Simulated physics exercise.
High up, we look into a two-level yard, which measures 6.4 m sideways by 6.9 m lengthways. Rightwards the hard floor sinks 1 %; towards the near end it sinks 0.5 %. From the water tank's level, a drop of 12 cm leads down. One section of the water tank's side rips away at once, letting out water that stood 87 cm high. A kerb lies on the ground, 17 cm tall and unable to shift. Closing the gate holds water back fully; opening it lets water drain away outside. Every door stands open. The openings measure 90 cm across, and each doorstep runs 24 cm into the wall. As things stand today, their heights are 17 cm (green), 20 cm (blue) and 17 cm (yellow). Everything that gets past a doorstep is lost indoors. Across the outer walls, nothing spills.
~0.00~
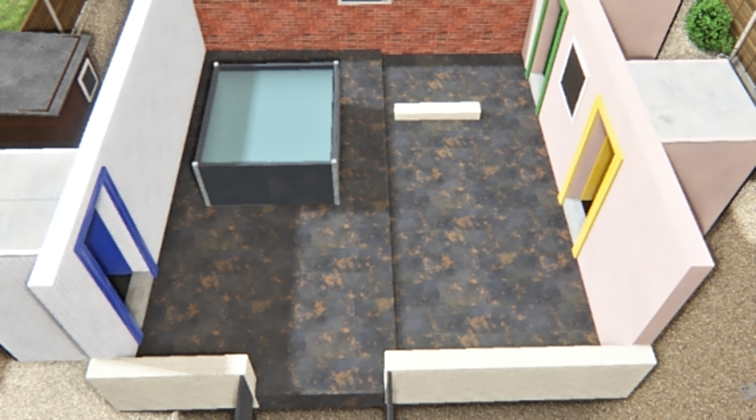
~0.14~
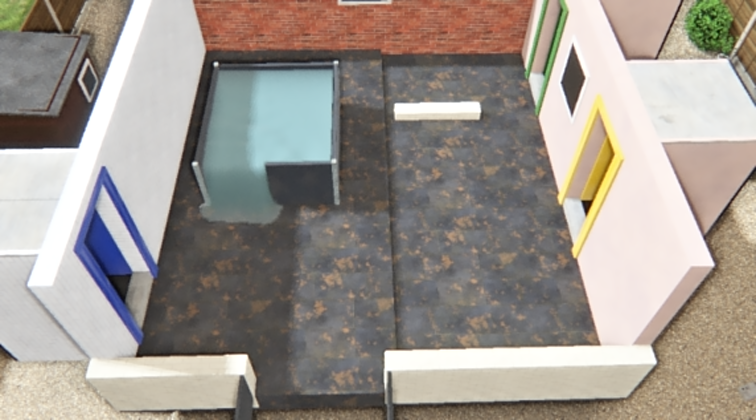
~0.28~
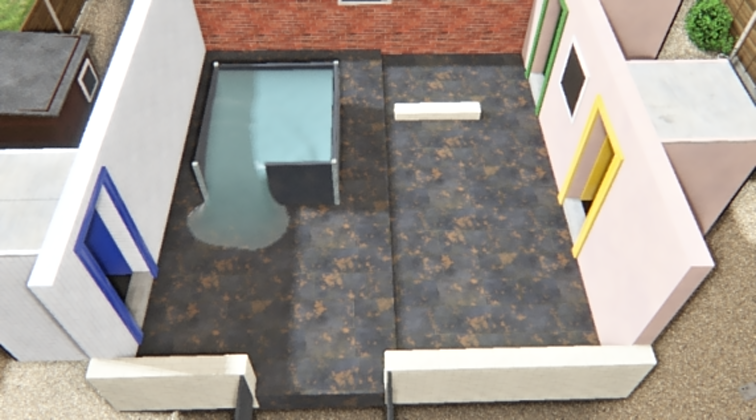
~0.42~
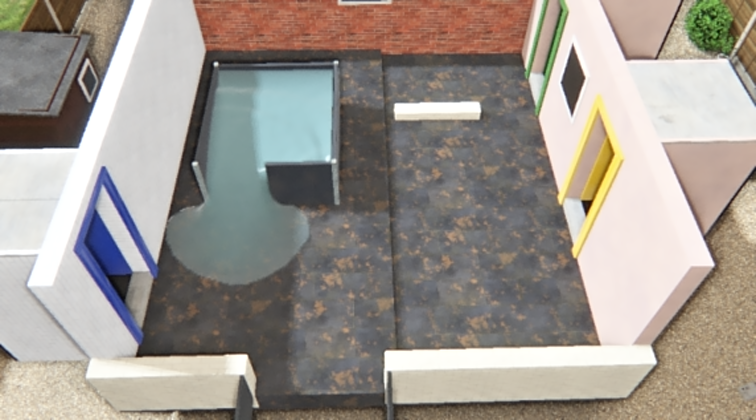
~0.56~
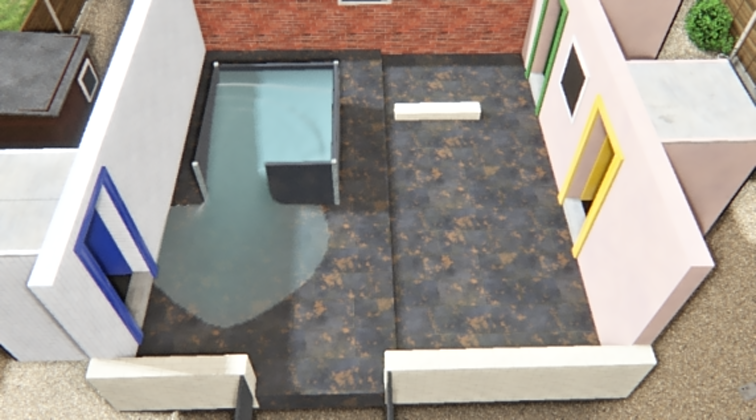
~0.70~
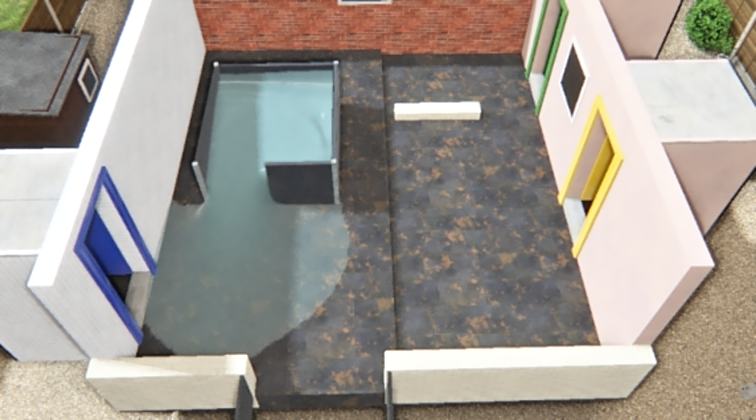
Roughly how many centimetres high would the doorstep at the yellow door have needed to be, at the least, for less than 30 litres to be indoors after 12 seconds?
At least 7 cm or so.
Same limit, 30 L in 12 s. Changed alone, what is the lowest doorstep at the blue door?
About 25 cm at blue.
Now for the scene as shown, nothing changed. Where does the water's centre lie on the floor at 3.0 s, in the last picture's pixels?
Near (268, 225).
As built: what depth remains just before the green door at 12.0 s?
Some 15.5 cm.
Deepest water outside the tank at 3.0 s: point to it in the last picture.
Around pixel (159, 380).
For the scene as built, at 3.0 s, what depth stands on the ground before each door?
Depth at green 0 cm, at blue 28 cm, at yellow 0 cm.
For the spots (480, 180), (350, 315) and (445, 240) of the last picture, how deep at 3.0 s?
About 0, 14 and 0 cm.
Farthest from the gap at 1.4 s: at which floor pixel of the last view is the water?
The farthest wet point is roughly at (404, 378) in the last view.
After 1.4 s water covers 25 % of the floor, deepest (66 cm) near (131, 380); it has not reached the yellow door.
After 3.0 s water covers 30 % of the floor, deepest (38 cm) near (159, 380); it has not reached the yellow door.
After 12.0 s water covers 85 % of the floor, deepest (16 cm) near (534, 116); 8 cm at the yellow door, 0 litres in over its 17 cm doorstep.
At the yellow door as built, the water arrived by 4.1 s and peaked near 13 cm at 6.0 s.
With a doorstep of 6.5 cm, 39 litres would have come in within the 12 s; with 8.5 cm, 15 litres. So under 30 litres takes about 7 cm.
